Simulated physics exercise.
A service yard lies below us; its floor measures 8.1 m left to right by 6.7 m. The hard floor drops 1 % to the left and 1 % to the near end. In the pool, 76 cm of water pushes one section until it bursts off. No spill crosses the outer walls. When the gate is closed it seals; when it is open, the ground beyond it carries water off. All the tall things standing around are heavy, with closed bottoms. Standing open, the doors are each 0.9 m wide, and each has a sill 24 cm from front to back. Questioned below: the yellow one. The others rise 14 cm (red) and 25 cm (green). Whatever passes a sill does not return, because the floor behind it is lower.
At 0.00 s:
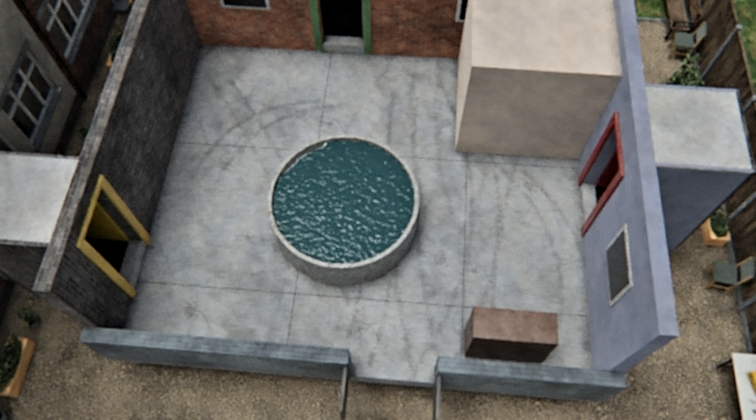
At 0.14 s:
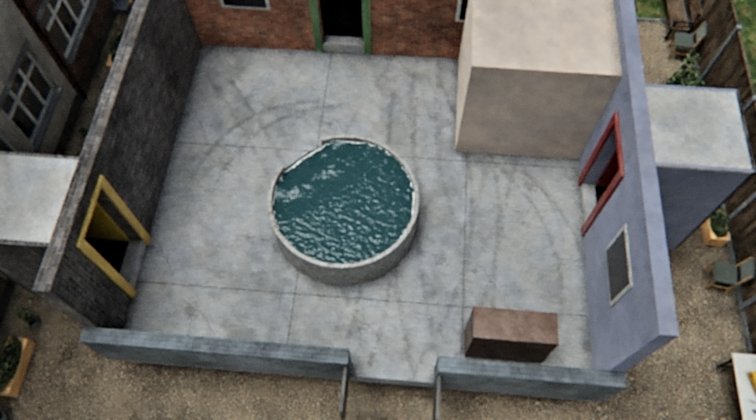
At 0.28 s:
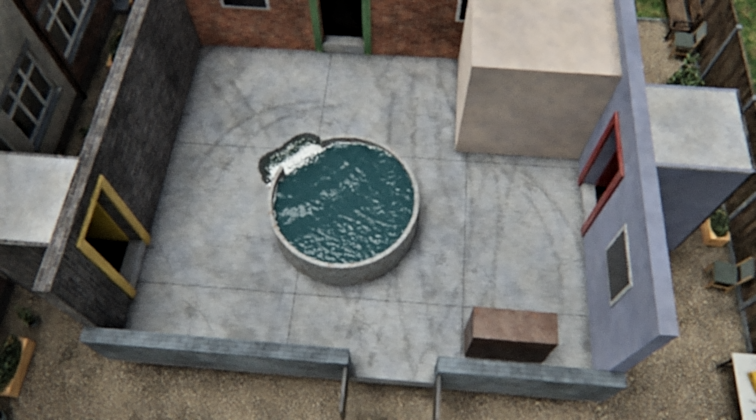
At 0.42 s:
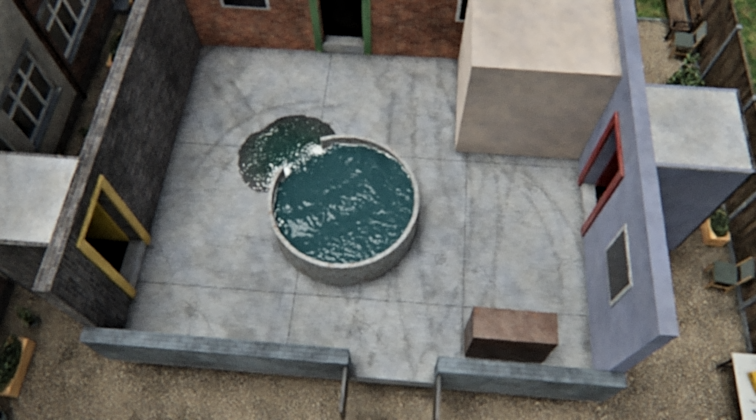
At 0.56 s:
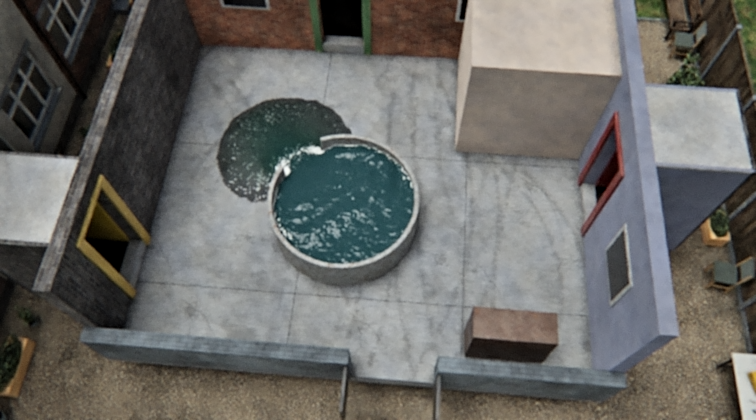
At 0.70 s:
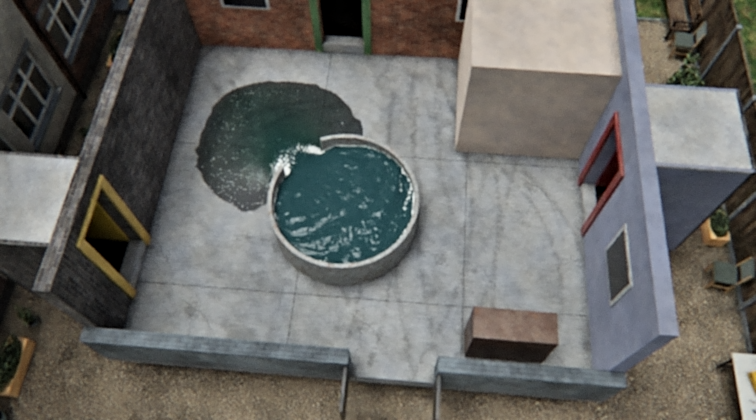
Water pouring through a gap in the far side of a round pool, spreading a dark puddle across the grey walled yard.
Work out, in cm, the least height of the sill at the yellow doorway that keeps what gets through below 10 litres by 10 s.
It would have to be about 4.5 cm high.
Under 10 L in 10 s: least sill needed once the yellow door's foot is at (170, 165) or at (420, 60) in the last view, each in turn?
In turn: Roughly 21 cm, roughly 10.0 cm.
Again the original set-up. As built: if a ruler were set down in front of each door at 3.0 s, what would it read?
Lab note, cm: Red 0; green 12; yellow 4.
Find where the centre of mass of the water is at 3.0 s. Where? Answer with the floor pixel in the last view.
My guess is close to (296, 160).
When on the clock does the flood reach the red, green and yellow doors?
Red not within the 10 s, green 1.3 s, yellow 2.4 s.
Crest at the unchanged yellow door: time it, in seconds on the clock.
The level tops out near 5.0 seconds.
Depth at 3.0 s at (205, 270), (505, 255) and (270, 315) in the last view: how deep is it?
Depth: About 0, 0, 0 cm.
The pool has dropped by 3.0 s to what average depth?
I'd put it near 42 cm.
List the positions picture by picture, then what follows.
Still water, 76 cm deep, in the pool at (343, 199); the yellow door at (120, 245) is dry, in the first picture.
The gap is on the far side, the front 0.3 m out at a hidden place; the back of the pool holds 76 cm, in the second picture.
The gap is on the far side, the front 0.8 m out at (267, 158); the back of the pool holds 76 cm, in the third picture.
The front is at (253, 139), 1.4 m from the gap on the far side; 2.1 m2 of floor is wet, 76 cm left at the back, in the fourth picture.
The front is at (243, 116), 1.9 m from the gap on the far side; 3.9 m2 of floor is wet, 76 cm left at the back, in the fifth picture.
Water pours out on the far side and has run 2.5 m, to (227, 98); about 4 cm deep outside, 73 cm at the back; the yellow door at (120, 245), 3.5 m from the gap, is still 2.0 m from the nearest water, in the sixth picture.
After 1.4 s water covers 25 % of the floor, deepest (46 cm) near (210, 46); it has not reached the yellow door.
After 3.0 s water covers 35 % of the floor, deepest (35 cm) near (190, 120); 4 cm at the yellow door, 0 litres in over its 24 cm sill.
After 10.0 s water covers 90 % of the floor, deepest (18 cm) near (121, 342); 6 cm at the yellow door, 0 litres in over its 24 cm sill.
At the yellow door as built, the water arrived by 2.4 s and peaked near 7 cm at 5.2 s.
Run again over the same 10 s with other heights there, 16 litres in over 4 cm, 6 litres over 5.5 cm. The limit of 10 litres is kept from about 4.5 cm up.
